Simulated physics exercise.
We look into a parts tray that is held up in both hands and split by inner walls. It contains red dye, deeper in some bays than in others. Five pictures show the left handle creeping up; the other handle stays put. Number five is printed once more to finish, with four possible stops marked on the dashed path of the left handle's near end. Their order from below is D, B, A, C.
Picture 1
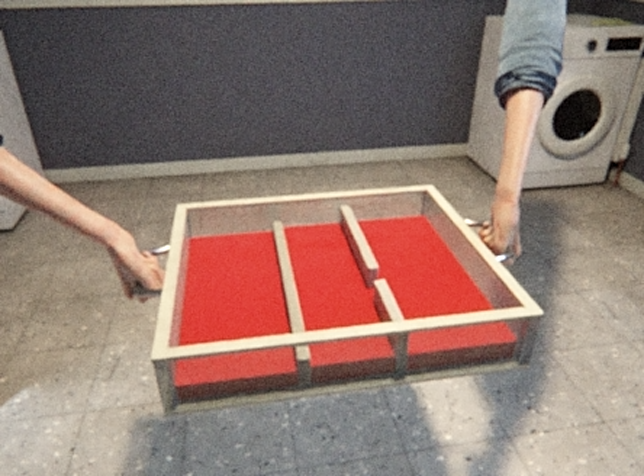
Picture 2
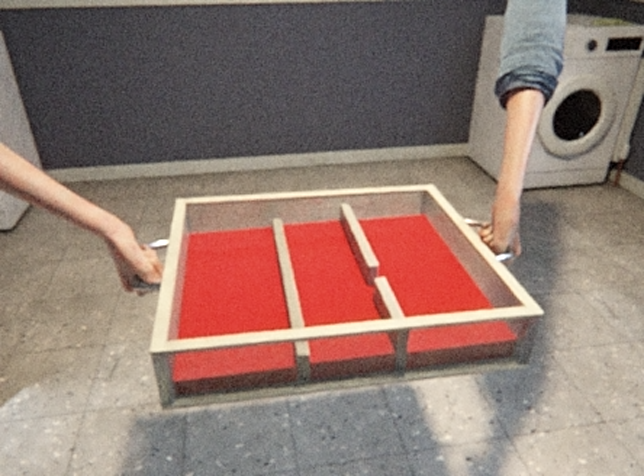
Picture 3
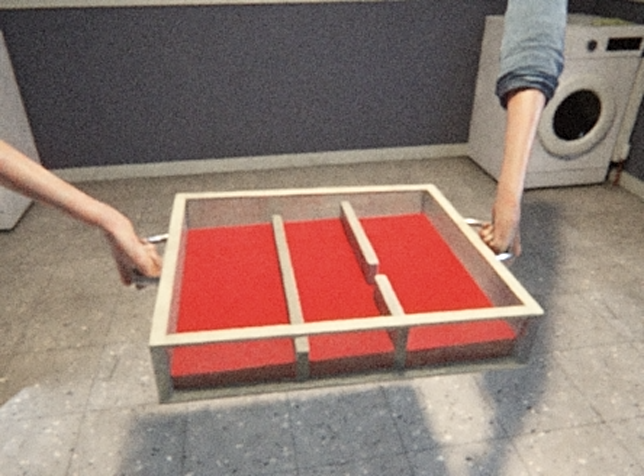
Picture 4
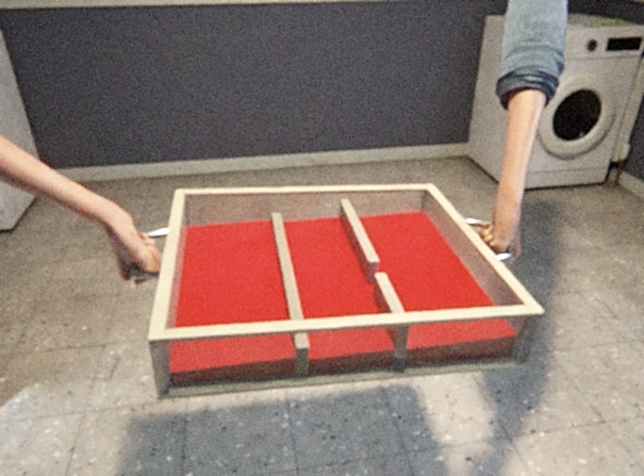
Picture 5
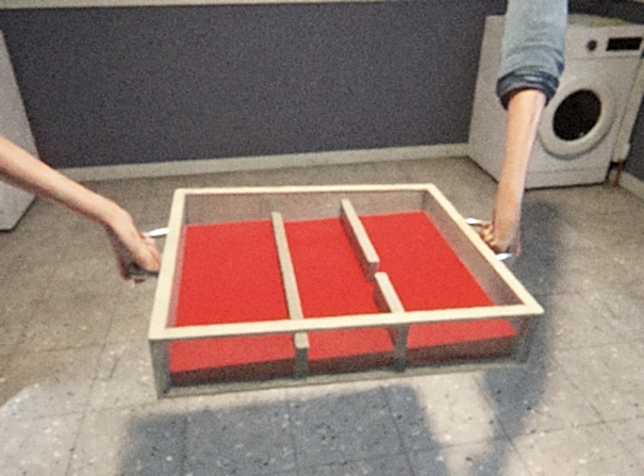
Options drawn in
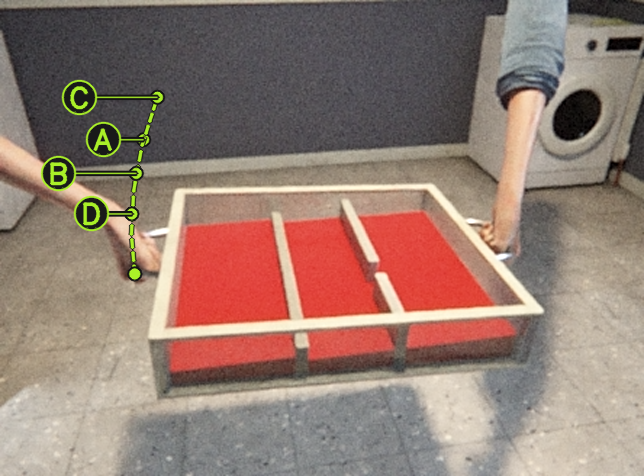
The clip opens on a pale-framed tray of red dye, split by inner walls and held by a hand at each side above a tiled floor, with a washing machine behind. The left hand slowly raises its end a little, tilting the tray slightly down to the right, and the red stays within its bays.
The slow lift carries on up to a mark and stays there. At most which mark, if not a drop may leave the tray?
It is B.
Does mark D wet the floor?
No, that is safe.
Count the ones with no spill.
Two.
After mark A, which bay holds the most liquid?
It is the right one.
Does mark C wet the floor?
Yes, that goes wrong.
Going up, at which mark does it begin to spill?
That is mark A.
On the marked copy, A at (143, 139); B at (136, 173); C at (157, 97); D at (131, 213).
With A, about 10 % goes over the rim.
With B, nothing spills; the right bay holds the most.
With C, about 28 % goes over the rim.
With D, nothing spills; the right bay holds the most.
